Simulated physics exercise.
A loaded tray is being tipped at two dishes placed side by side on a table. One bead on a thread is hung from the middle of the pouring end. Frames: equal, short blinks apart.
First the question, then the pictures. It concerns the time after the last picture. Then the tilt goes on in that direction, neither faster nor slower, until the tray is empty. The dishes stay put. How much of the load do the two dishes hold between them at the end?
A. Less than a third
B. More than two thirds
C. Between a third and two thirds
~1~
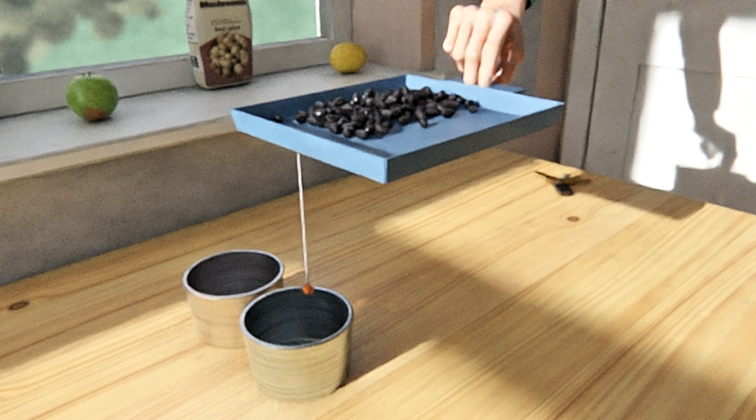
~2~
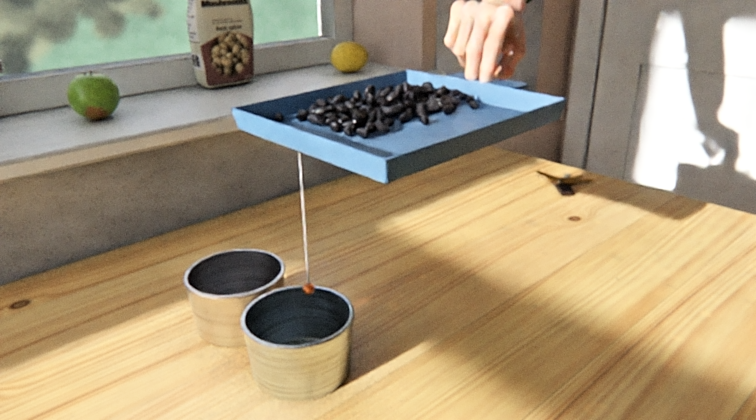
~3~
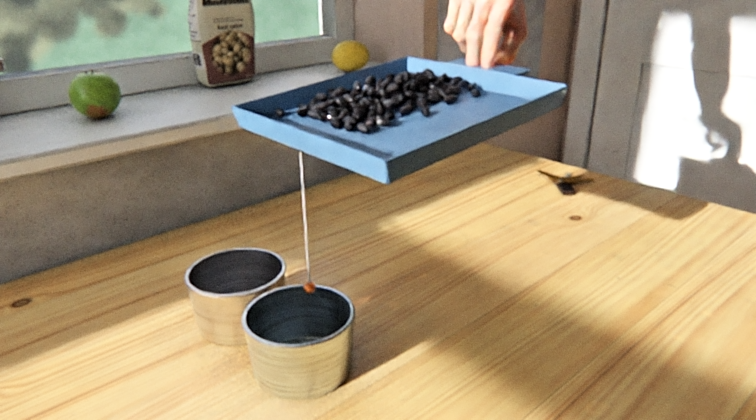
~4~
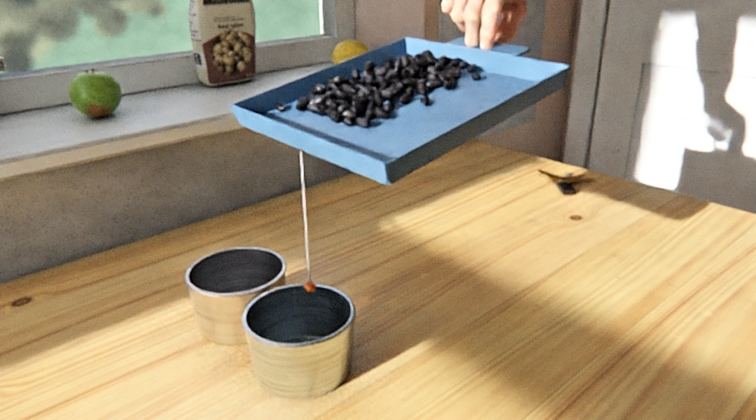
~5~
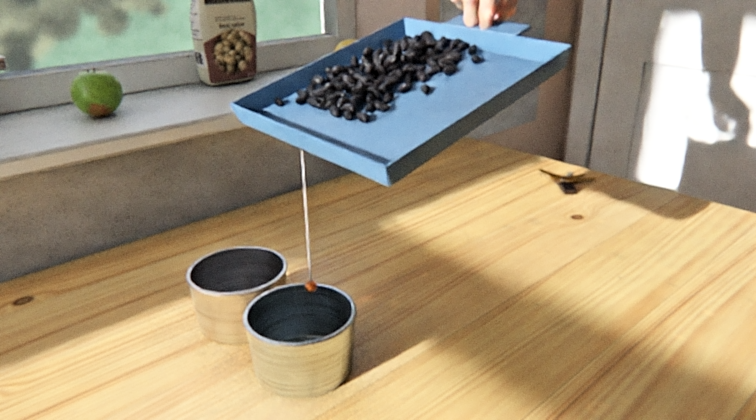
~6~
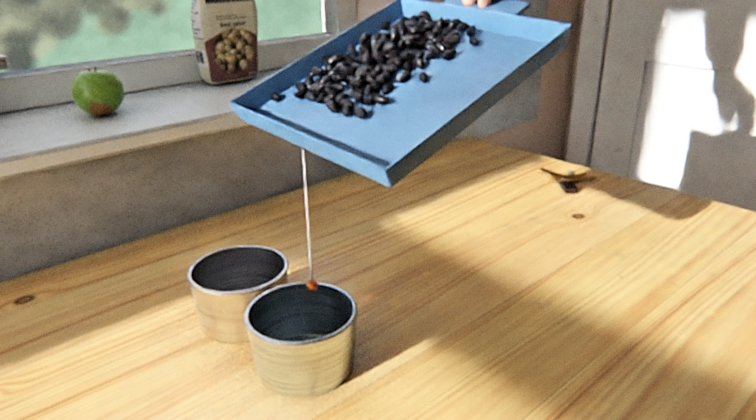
Answer: A.
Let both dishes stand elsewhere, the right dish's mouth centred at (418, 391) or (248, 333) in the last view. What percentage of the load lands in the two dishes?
Roughly 40% the first time and 50% the second time.
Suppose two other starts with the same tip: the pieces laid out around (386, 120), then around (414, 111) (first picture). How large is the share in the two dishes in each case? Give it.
Roughly 20 per cent, and 20 per cent.
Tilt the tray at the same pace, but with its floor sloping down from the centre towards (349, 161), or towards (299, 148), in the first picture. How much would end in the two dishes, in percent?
In order, 20 in a hundred and 50 in a hundred.
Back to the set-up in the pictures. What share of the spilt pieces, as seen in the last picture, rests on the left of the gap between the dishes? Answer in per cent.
It comes to about 60 percent.
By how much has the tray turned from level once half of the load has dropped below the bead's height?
That happens at around 105°.
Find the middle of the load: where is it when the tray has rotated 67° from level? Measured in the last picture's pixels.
I'd put it at about (301, 127).
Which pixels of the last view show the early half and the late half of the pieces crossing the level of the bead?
First close to (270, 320), next close to (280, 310).
Just after the last frame, tray tipped steeply; almost all on the tray; about a tenth in the air.
A moment on, tray tipped past a quarter turn; roughly a third on the tray; about a tenth in the right dish; roughly a third outside both; about a tenth in the air.
Further on, tray tipped past a quarter turn; roughly a quarter in the right dish; the larger part outside both.
When it is over, tray tipped past a quarter turn; roughly a quarter in the right dish; not one in the left dish; the larger part outside both.
